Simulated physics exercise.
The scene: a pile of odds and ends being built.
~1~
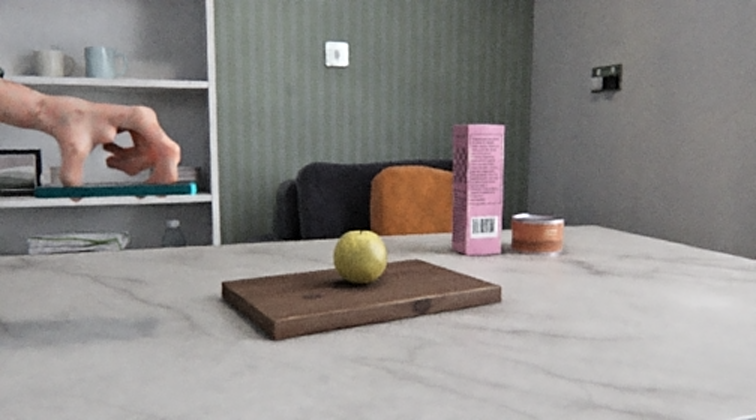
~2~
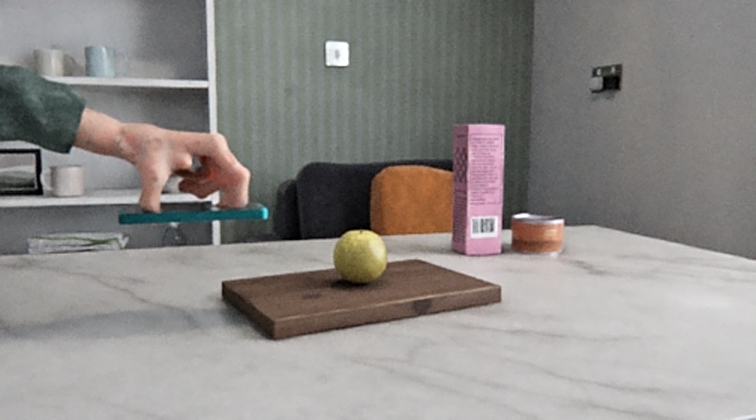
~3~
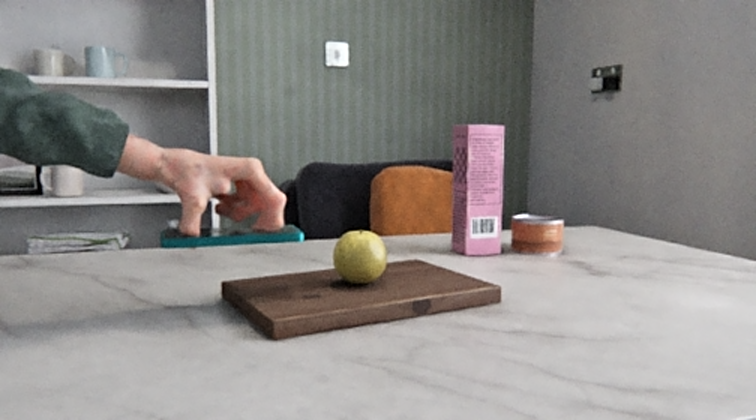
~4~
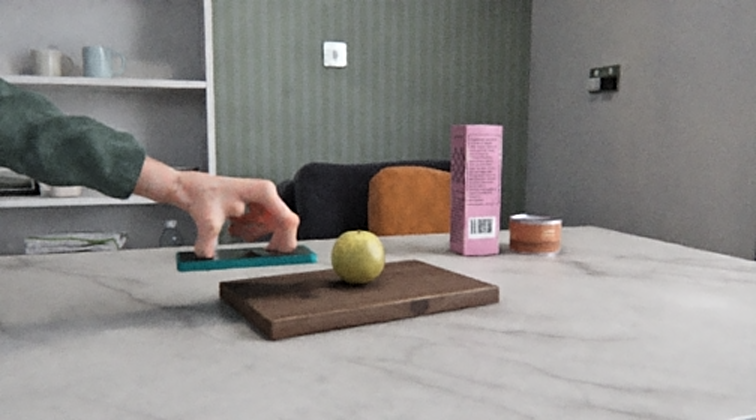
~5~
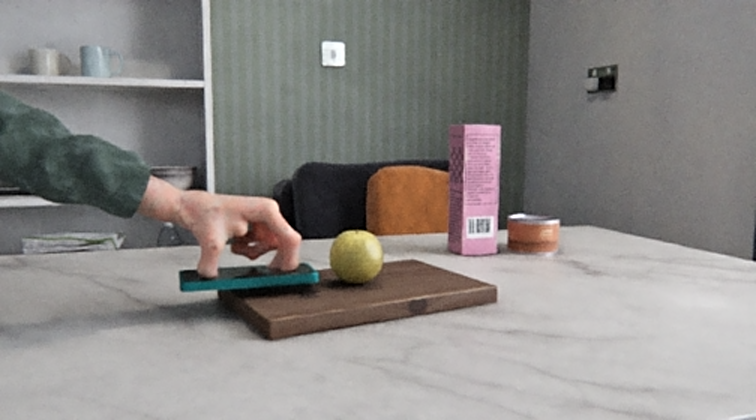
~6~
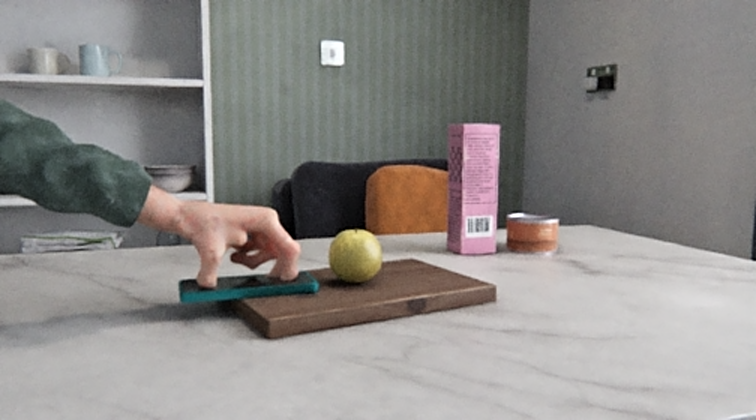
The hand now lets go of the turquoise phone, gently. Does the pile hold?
Here the pile holds.
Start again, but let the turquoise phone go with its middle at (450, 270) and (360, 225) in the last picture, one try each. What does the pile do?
First try: It keeps its balance; second try: It loses its balance.
Then, 0.60 s later than the last frame, all is still.
Then, 1.50 s later than the last frame, turquoise phone resting near (248, 287).
When it is over, all 5 as before. End places, in pixels of the last picture, turquoise phone near (248, 286). The pile keeps its balance.
